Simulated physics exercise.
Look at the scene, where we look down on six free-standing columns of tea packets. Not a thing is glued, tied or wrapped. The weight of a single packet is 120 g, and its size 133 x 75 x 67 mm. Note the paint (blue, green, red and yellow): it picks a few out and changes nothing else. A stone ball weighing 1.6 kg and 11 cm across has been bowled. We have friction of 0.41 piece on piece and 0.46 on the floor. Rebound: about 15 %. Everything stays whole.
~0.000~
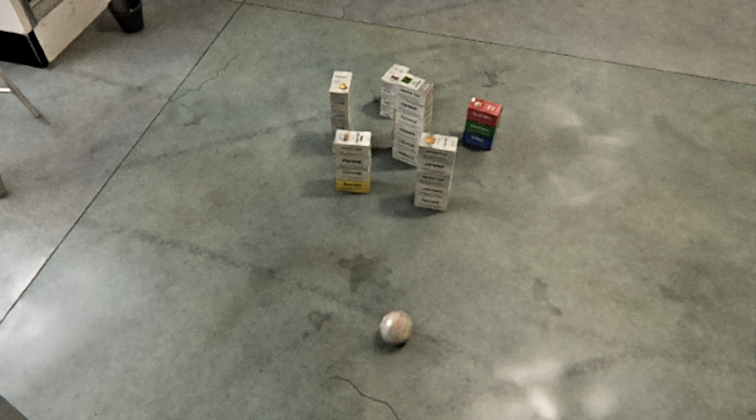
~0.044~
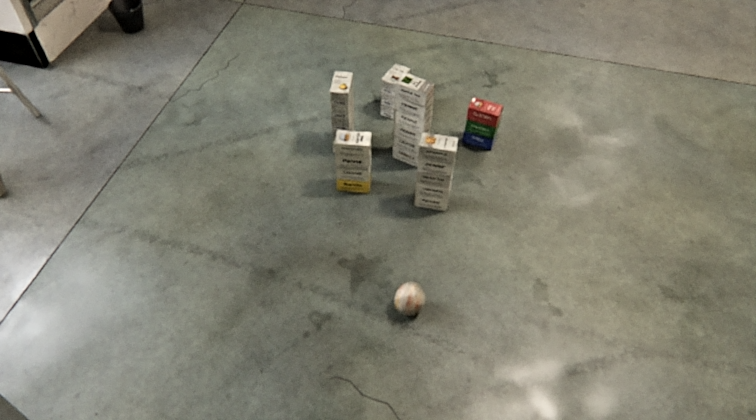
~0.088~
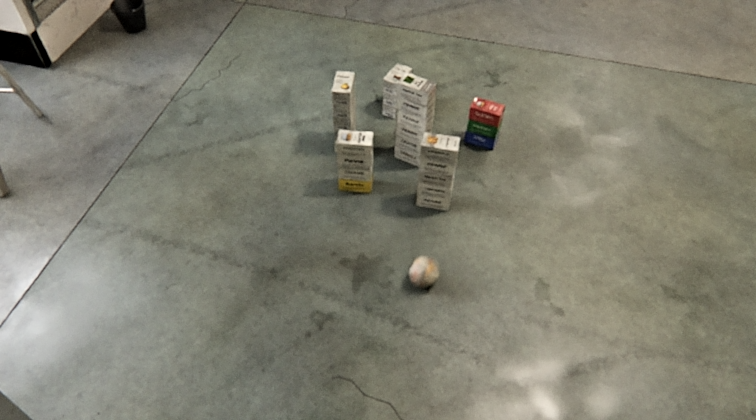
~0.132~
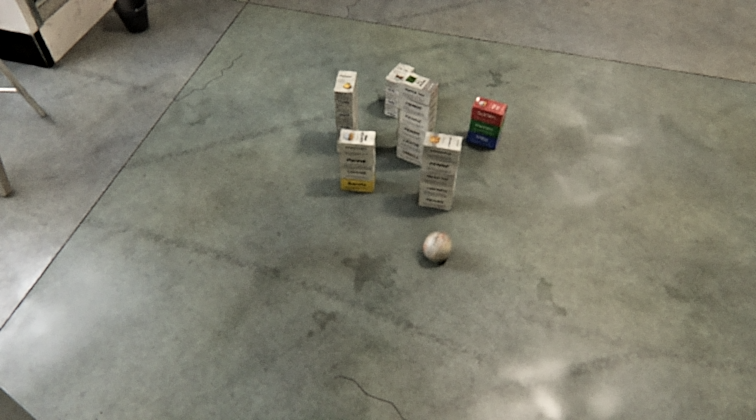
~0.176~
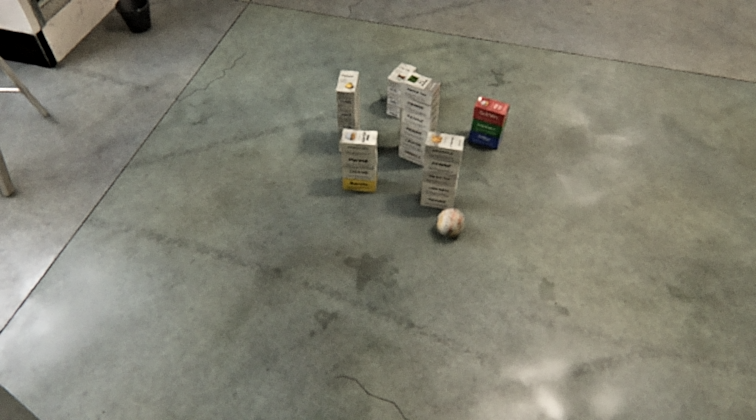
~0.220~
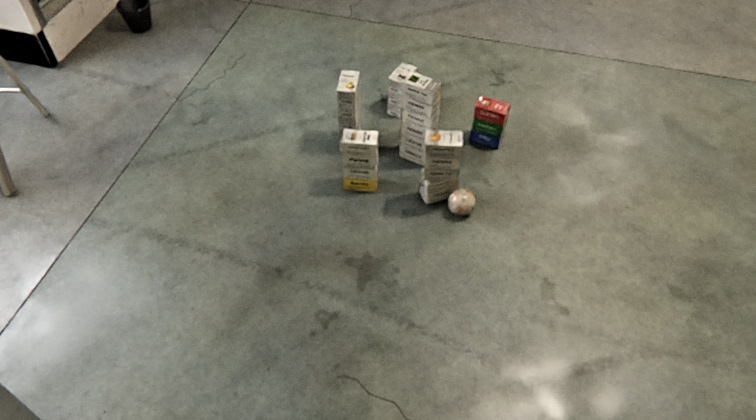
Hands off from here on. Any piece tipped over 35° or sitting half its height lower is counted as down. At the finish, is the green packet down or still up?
It is down.
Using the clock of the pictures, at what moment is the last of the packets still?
1.0 s, roughly.
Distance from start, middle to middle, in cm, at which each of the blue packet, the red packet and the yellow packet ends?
Blue 38 cm, red 20 cm, yellow 0 cm.
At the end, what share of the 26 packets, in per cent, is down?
Estimate: Close to 25%.
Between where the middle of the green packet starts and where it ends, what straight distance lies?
Close to 60 cm, in a straight line.
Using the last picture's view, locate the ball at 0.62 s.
Around (538, 79).
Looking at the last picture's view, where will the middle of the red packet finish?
Around (459, 120).
By 0.40 s, ball still moving; 3 of the 26 packets down; green packet tilted 19°; red packet tilted 12°.
By 0.62 s, ball still moving; 6 of the 26 packets down; green packet tilted 68°; red packet tilted 37°, 7 cm lower.
When it is over (1.3 s), ball rolling away; 6 of the 26 packets down; green packet on its side; red packet 13 cm lower; yellow packet unmoved. In pixels of the last frame, middles, green packet near (498, 53), red packet near (459, 120).
